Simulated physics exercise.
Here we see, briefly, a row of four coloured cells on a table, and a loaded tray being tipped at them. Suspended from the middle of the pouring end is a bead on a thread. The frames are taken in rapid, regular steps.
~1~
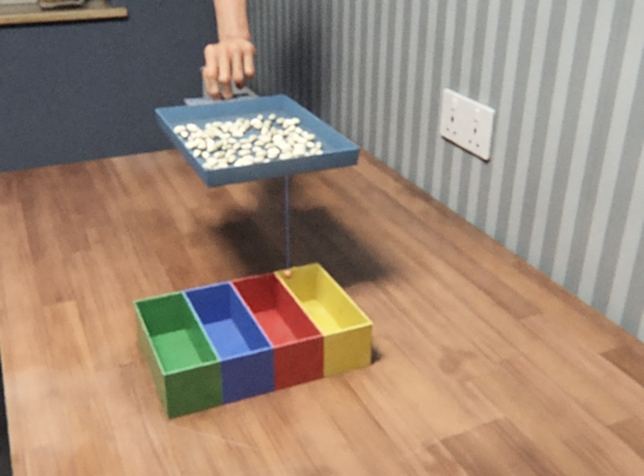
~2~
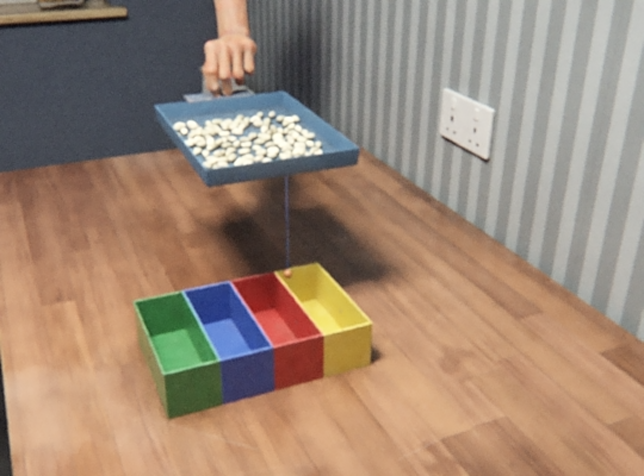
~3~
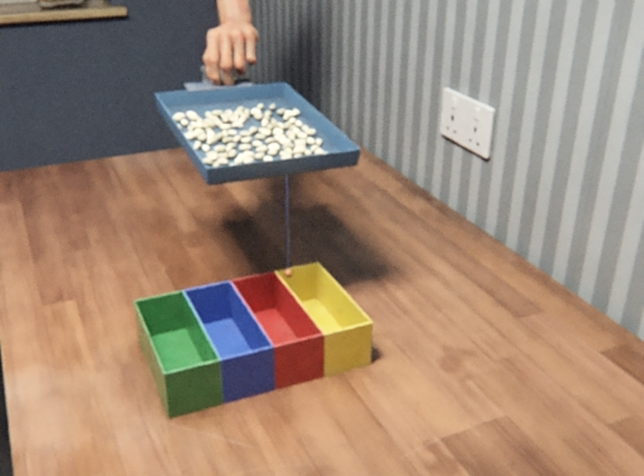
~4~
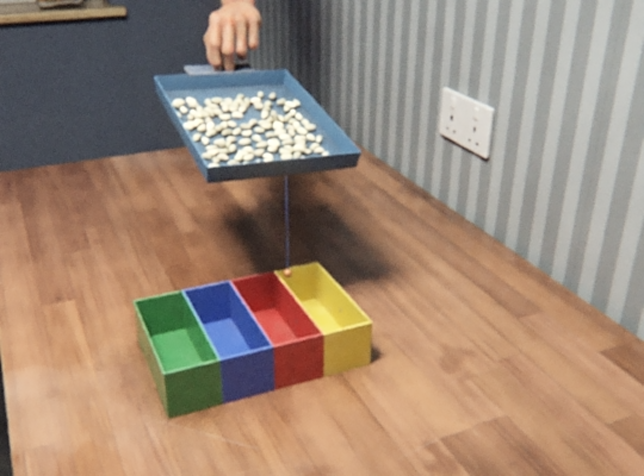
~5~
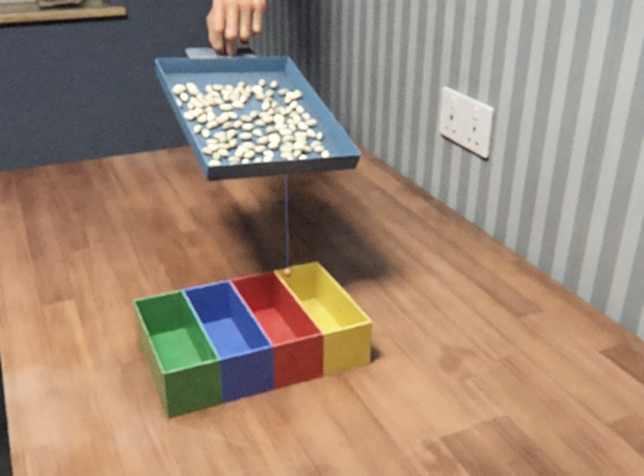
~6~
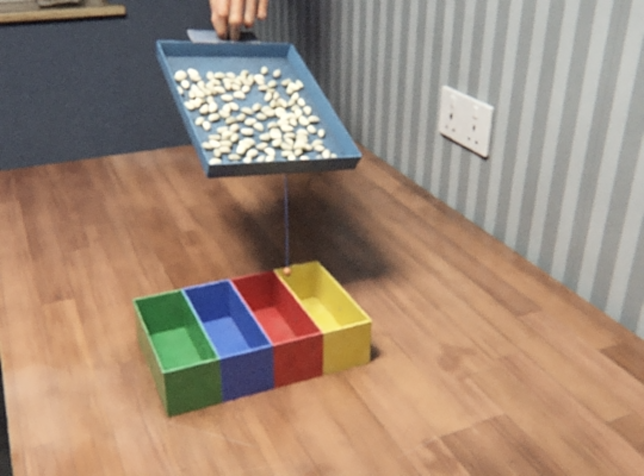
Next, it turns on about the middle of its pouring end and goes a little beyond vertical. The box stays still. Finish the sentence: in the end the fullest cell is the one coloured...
In the end the fullest cell is the one coloured yellow.
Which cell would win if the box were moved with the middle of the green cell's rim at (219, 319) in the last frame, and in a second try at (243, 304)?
In order of the tries: That yellow cell and the red one.
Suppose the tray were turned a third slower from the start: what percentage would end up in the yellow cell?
That works out at roughly 20 per cent.
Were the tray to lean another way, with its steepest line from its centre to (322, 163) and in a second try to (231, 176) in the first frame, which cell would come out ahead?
Try 1 - yellow / try 2 - the blue one.
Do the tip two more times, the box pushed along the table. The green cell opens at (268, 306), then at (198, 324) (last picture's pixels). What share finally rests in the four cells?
Around 100 then around 80 per cent.
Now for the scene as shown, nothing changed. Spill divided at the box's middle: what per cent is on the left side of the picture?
0 in a hundred, roughly.
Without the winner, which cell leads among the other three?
The red cell.
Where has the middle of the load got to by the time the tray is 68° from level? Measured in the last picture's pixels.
Roughly (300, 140).
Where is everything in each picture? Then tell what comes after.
The first picture shows corners of the pouring end at (208, 169) and (357, 147), level; middle of the load at (246, 142), white beans; bead on its thread at (288, 274); green cell at (194, 385); blue cell at (248, 372); red cell at (299, 358); yellow cell at (348, 346).
The second picture shows corners of the pouring end at (207, 169) and (357, 148), level; middle of the load at (245, 140).
The third picture shows corners of the pouring end at (208, 167) and (358, 149), tipped barely, lowest at the right corner; middle of the load at (246, 134).
The fourth picture shows corners of the pouring end at (209, 166) and (359, 151), tipped a little, lowest at the right corner; middle of the load at (246, 127).
The fifth picture shows corners of the pouring end at (210, 165) and (359, 153), tipped clearly, lowest at the right corner; middle of the load at (246, 119).
The sixth picture shows corners of the pouring end at (211, 163) and (359, 155), tipped clearly, lowest at the right corner; middle of the load at (247, 111); green cell at (193, 383); blue cell at (247, 369); red cell at (298, 356); yellow cell at (347, 343).
Soon, tray tipped steeply; nearly all on the tray; a stray few falling or outside the box.
A while on, tray tipped past a quarter turn; most on the tray; a stray few in the yellow cell; about a quarter falling or outside the box.
Towards the end, tray tipped past a quarter turn; about a third in the yellow cell; a small part in the red cell; a stray few in the blue cell; about half falling or outside the box.
Finally, tray tipped past a quarter turn; about a third in the yellow cell; a small part in the red cell; a stray few in the blue cell; none in the green cell; about half outside the box.
